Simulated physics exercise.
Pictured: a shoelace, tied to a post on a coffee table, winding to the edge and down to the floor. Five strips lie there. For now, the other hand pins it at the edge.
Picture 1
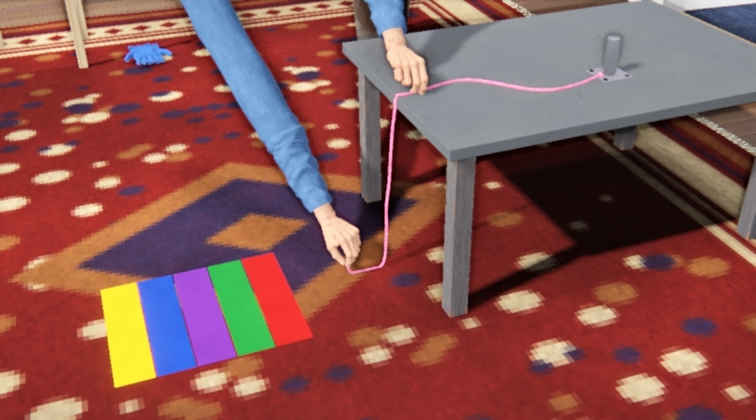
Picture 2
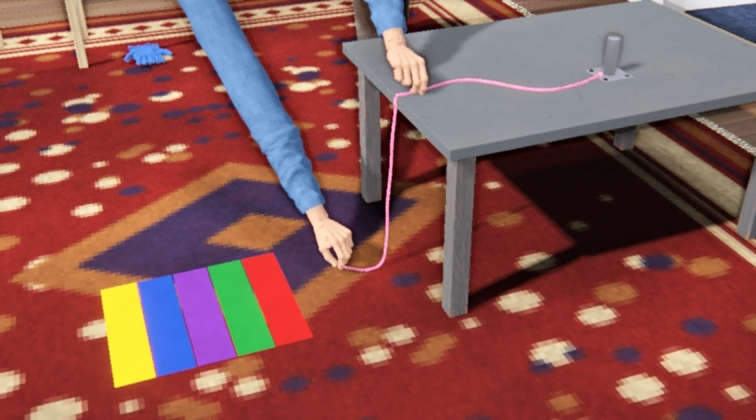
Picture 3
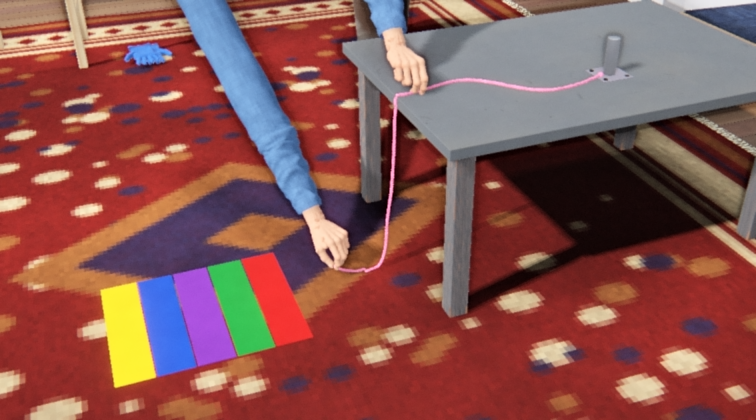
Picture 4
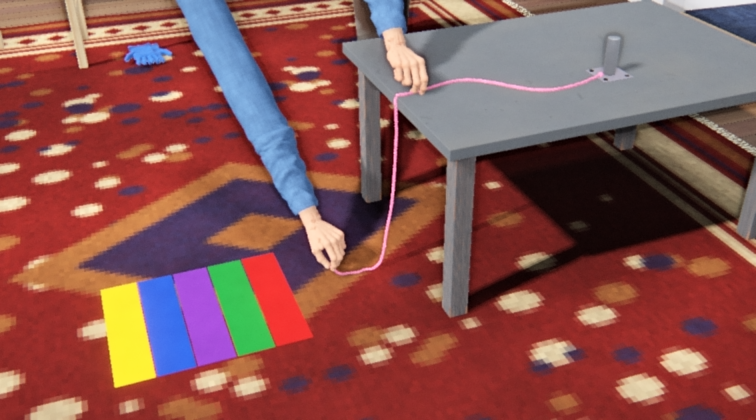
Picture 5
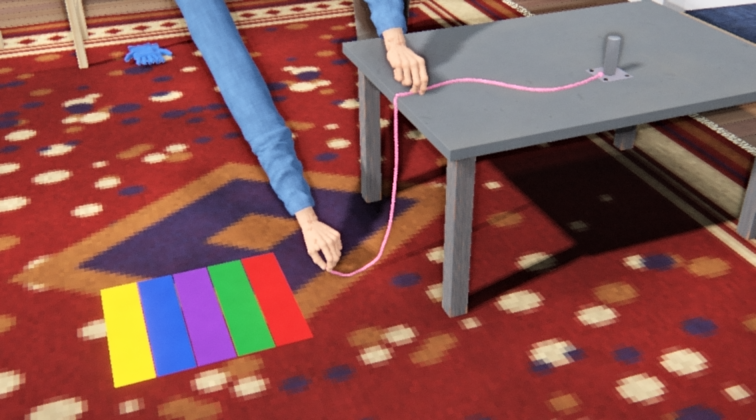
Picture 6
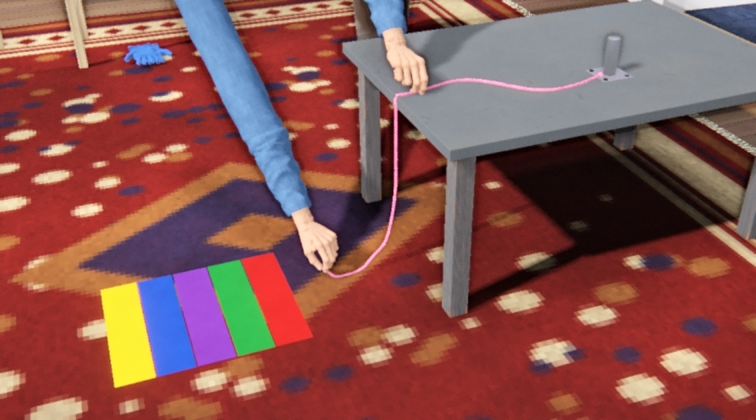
Hand drawing the end of a pink shoelace slowly left near coloured strips, another hand pinning it at the table edge.
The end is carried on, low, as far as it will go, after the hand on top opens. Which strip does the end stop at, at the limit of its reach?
It stops at the purple strip.
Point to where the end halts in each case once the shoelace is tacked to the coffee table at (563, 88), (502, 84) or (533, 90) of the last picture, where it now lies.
In that order: (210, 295), (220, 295) and (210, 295).
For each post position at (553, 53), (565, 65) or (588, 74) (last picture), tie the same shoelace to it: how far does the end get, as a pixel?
Estimated pixels per try: (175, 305); (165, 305); (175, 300).
Early on, end near (260, 283); over red.
Midway, end near (224, 291); over green.
At the end of the slack, end near (201, 297); over purple. The end stops over the purple strip.
